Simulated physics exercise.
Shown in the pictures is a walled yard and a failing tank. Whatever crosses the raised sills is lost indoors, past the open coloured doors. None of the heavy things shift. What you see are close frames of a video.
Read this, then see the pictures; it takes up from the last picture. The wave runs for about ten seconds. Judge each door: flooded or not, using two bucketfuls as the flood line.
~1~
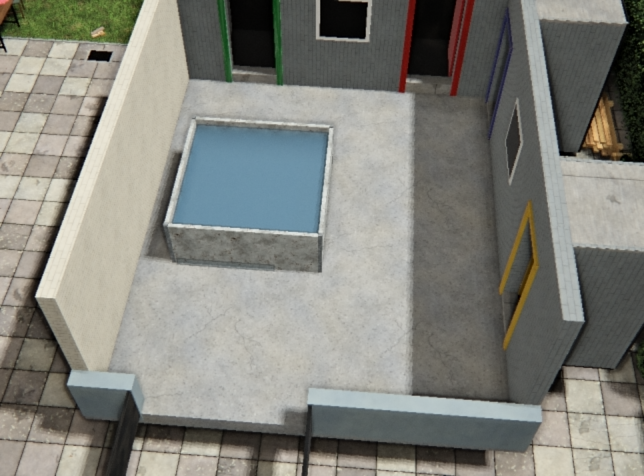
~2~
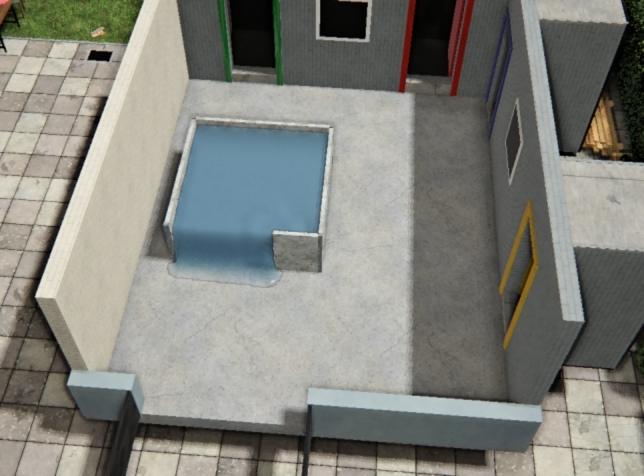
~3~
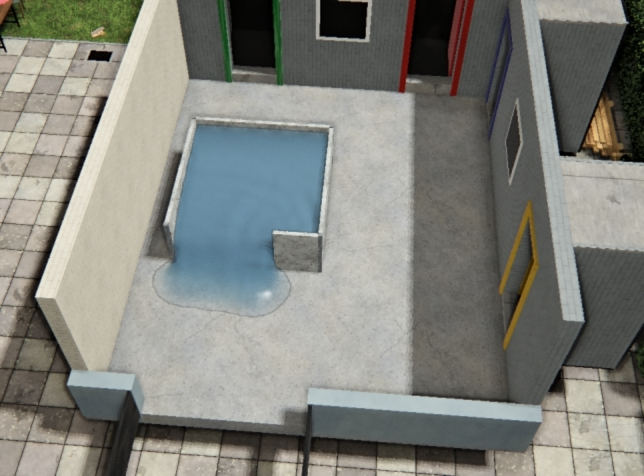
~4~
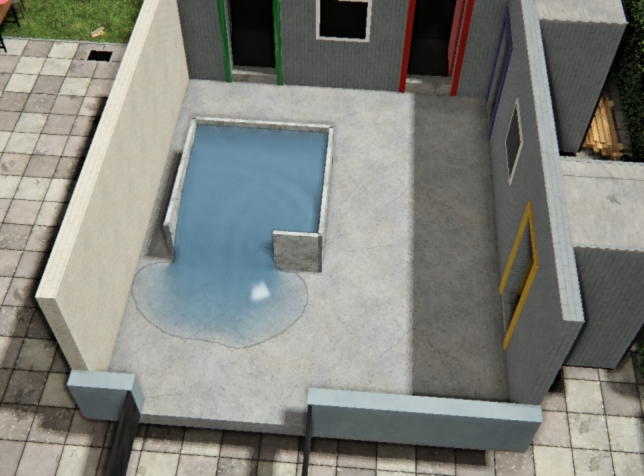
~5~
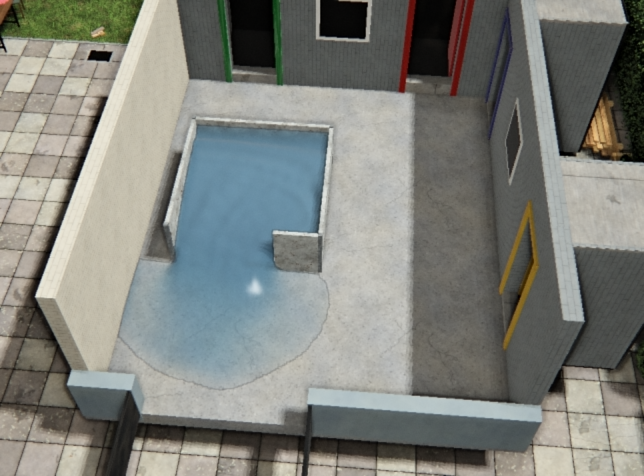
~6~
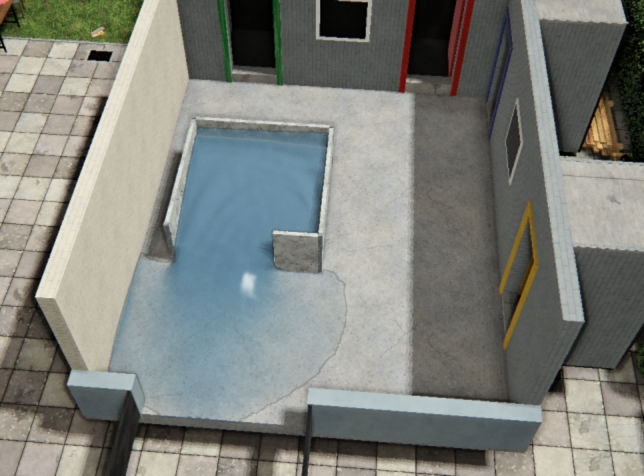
The green door is not flooded. The yellow door is not flooded. The blue door is not flooded. The red door is not flooded.
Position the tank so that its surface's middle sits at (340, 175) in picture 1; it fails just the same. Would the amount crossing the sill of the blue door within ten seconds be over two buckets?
Blue door: Overshoots.
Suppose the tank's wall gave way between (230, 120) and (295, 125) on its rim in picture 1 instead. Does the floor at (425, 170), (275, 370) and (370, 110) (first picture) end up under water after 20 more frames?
In turn: Inundated, then untouched, then inundated.
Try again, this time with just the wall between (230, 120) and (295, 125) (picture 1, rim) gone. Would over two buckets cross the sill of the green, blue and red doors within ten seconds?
In that case the green door overshoots, while the blue door overshoots and the red door undershoots.
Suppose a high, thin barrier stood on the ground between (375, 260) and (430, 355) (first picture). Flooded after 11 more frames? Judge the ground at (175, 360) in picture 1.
Looks like that place is swamped.
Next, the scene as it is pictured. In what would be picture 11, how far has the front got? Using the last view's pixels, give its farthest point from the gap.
I'd go with roughly (398, 418).
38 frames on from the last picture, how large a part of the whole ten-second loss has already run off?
Somewhere around 85 per cent, I'd say.
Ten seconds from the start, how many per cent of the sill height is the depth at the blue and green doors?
The first comes to about 30 percent, the second to about 20 percent.
A moment on, water covers 25 % of the floor; the green door not reached, the yellow door not reached, the blue door not reached, the red door not reached.
Next, water covers 25 % of the floor; the green door not reached, the yellow door not reached, the blue door not reached, the red door not reached.
Then, water covers 35 % of the floor; the green door not reached, the yellow door wet at the sill, nothing in, the blue door not reached, the red door not reached.
Later, water covers 50 % of the floor; the green door wet at the sill, nothing in, the yellow door wet at the sill, nothing in, the blue door not reached, the red door not reached.
In the end, water covers 90 % of the floor; the green door wet at the sill, nothing in, the yellow door wet at the sill, nothing in, the blue door wet at the sill, nothing in, the red door wet at the sill, nothing in.
